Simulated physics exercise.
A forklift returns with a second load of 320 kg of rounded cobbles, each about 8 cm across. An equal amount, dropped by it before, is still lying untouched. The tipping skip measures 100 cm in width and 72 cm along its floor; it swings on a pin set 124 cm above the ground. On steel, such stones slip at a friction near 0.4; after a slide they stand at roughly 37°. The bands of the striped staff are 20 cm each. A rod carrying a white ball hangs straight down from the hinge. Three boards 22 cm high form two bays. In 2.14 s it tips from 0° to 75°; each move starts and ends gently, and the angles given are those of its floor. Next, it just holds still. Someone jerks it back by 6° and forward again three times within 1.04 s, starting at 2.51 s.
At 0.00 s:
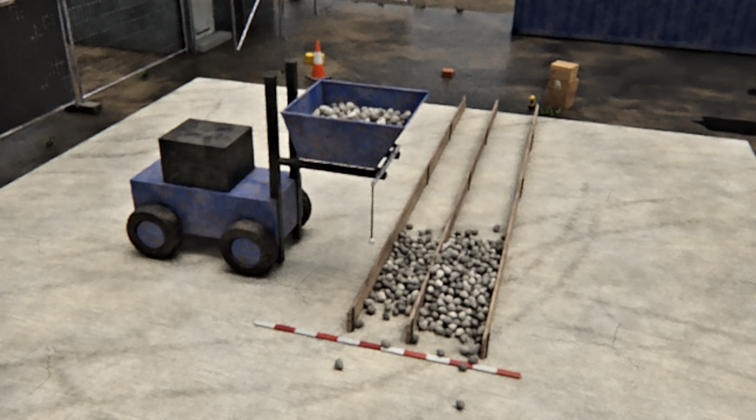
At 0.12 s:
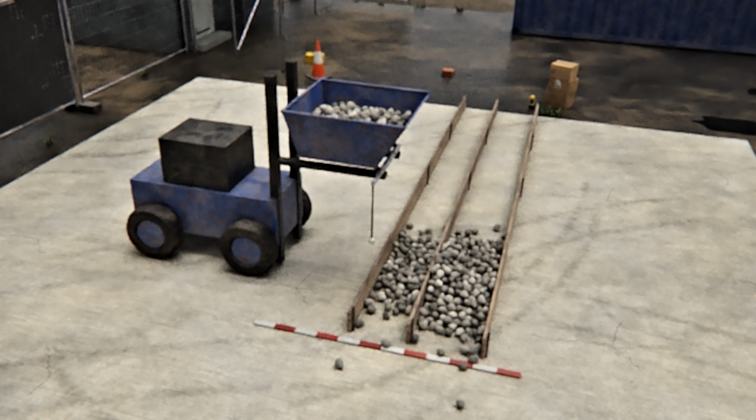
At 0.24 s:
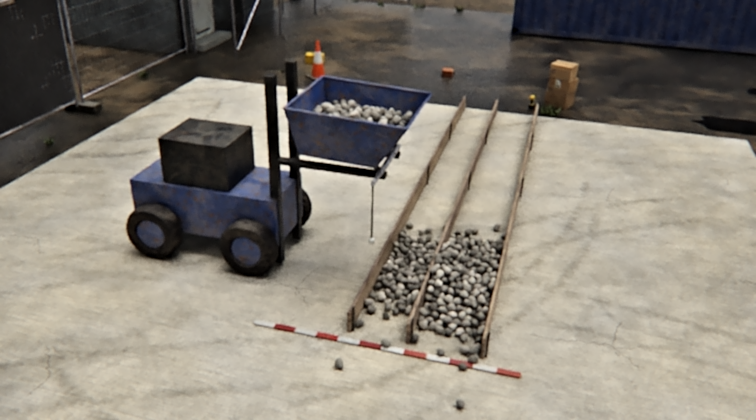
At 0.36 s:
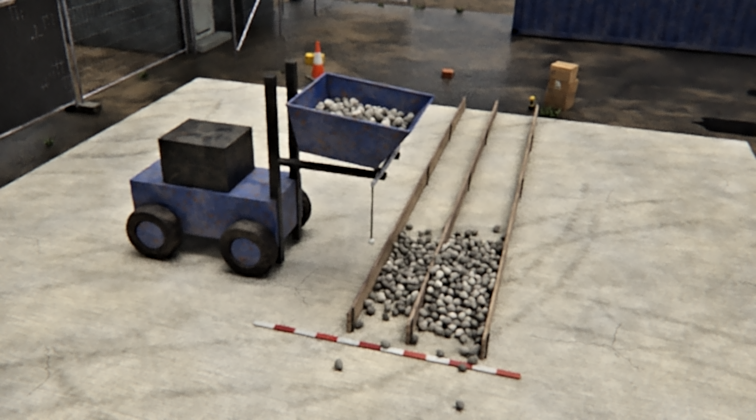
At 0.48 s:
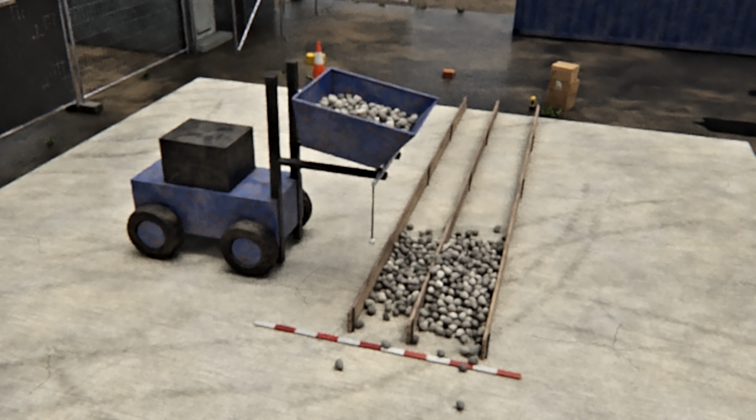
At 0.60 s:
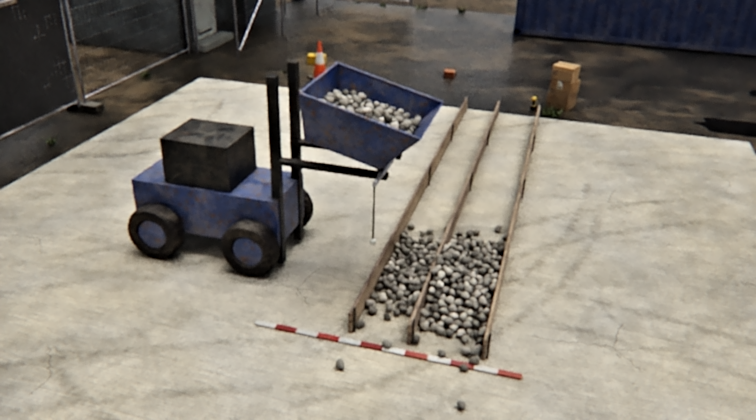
Small blue wheeled loader standing still while its raised skip of grey stones slowly tilts to the right beside boarded stone bays.
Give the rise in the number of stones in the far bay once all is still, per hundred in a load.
A rise of roughly 64 per hundred.
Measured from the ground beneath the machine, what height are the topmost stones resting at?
Roughly 42 cm higher than the ground.
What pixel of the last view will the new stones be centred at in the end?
Middle: Approx. (487, 277) px.
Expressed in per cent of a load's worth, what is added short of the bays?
Roughly 0 percent of a load.
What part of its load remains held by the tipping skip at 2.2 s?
Some 65 %, roughly, is held.
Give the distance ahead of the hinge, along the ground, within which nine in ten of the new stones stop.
Close to 170 centimetres.
After 1.6 s the floor is at 63°; in per cent of one load, 100 in the tipping skip, 27 in the near bay, 73 in the far bay; the foremost stones are at (489, 304).
After 2.2 s the floor is at 75°; in per cent of one load, 66 in the tipping skip, 27 in the near bay, 106 in the far bay, 2 past the last board; the foremost stones are at (513, 270).
After 4.0 s the floor is at 75°; in per cent of one load, 2 in the tipping skip, 27 in the near bay, 138 in the far bay, 32 past the last board; the foremost stones are at (648, 299).
After 6.4 s the floor is at 75°; in per cent of one load, 0 in the tipping skip, 27 in the near bay, 137 in the far bay, 35 past the last board; the foremost stones are at (649, 299). Net gain in the far bay, 64.
